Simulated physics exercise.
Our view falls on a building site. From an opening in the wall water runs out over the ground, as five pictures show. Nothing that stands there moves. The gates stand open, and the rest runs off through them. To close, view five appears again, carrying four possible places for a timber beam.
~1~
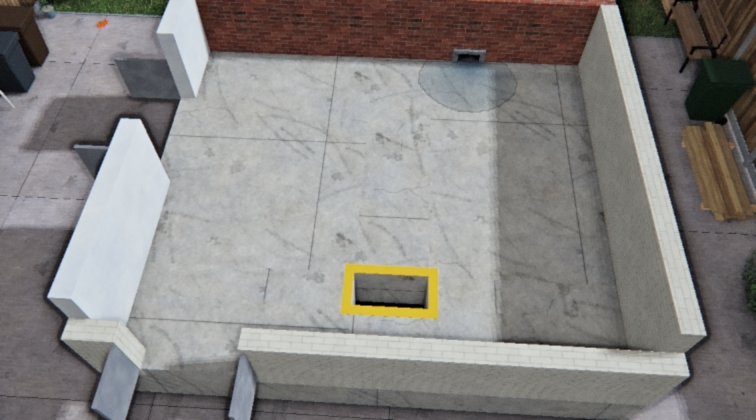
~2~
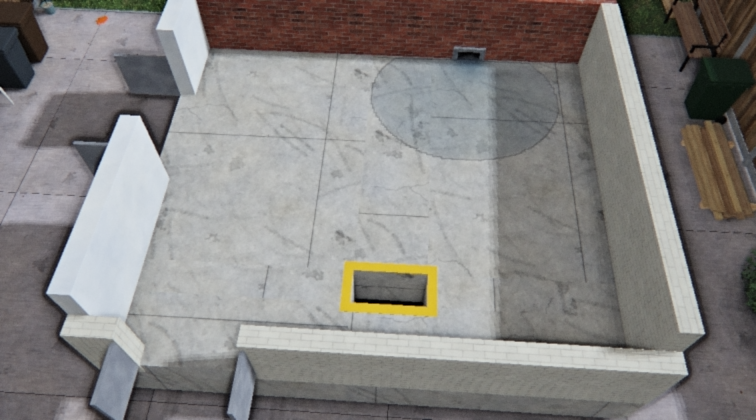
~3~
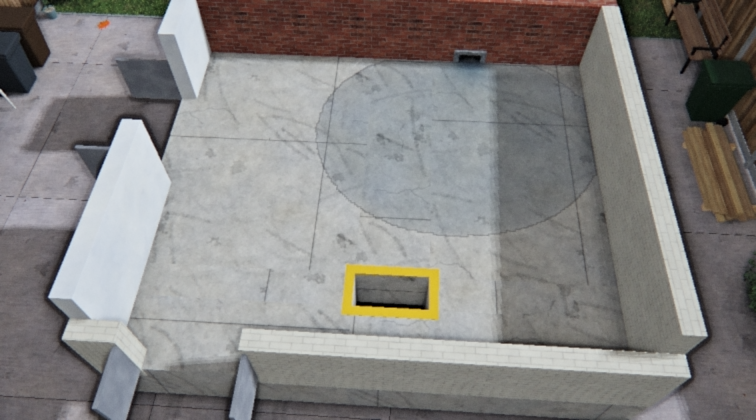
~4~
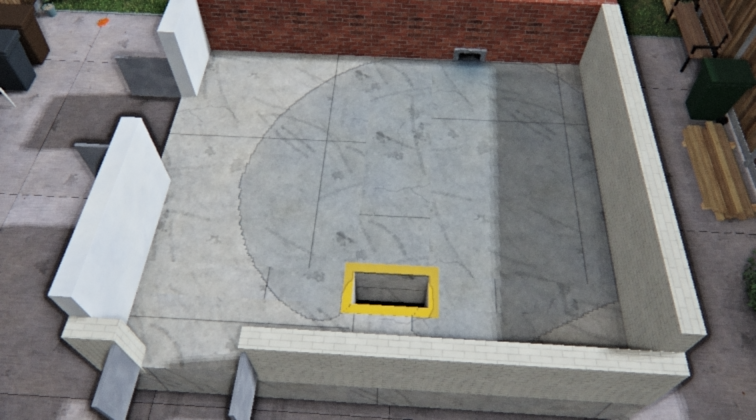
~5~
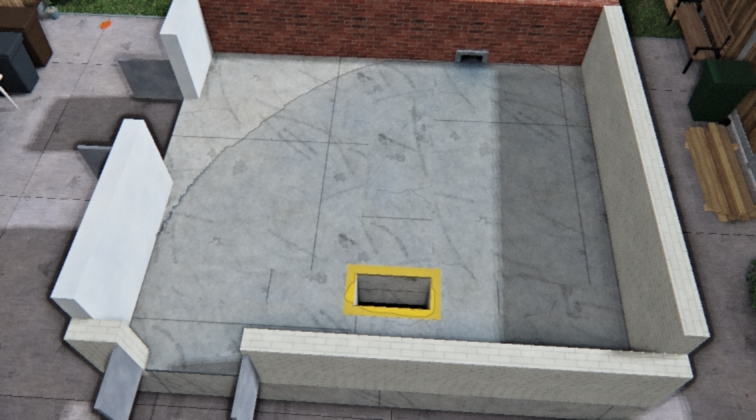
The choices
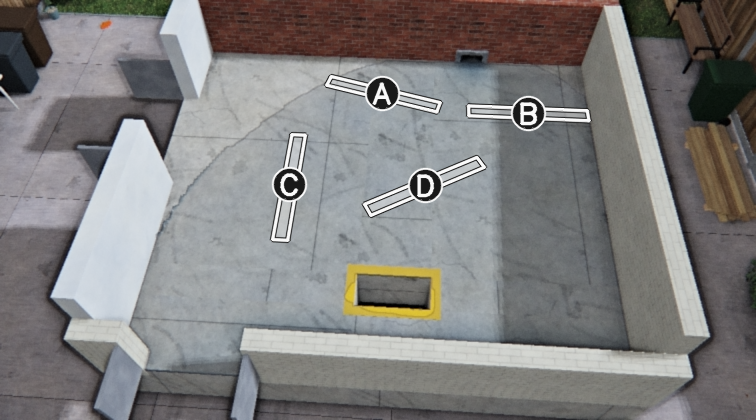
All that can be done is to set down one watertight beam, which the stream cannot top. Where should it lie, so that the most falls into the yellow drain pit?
Choose C.
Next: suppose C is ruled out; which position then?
It is A.
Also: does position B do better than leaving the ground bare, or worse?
It is worse.
On the marked copy, A from (329, 80) to (438, 107); B from (468, 110) to (588, 115); C from (280, 239) to (298, 134); D from (367, 209) to (480, 162).
Choosing A, about 34 % of the stream goes into the yellow drain pit, about 66 % out by the gates.
Choosing B, about 22 % of the stream goes into the yellow drain pit, about 78 % out by the gates.
Choosing C, about 44 % of the stream goes into the yellow drain pit, about 56 % out by the gates.
Choosing D, about 20 % of the stream goes into the yellow drain pit, about 80 % out by the gates.
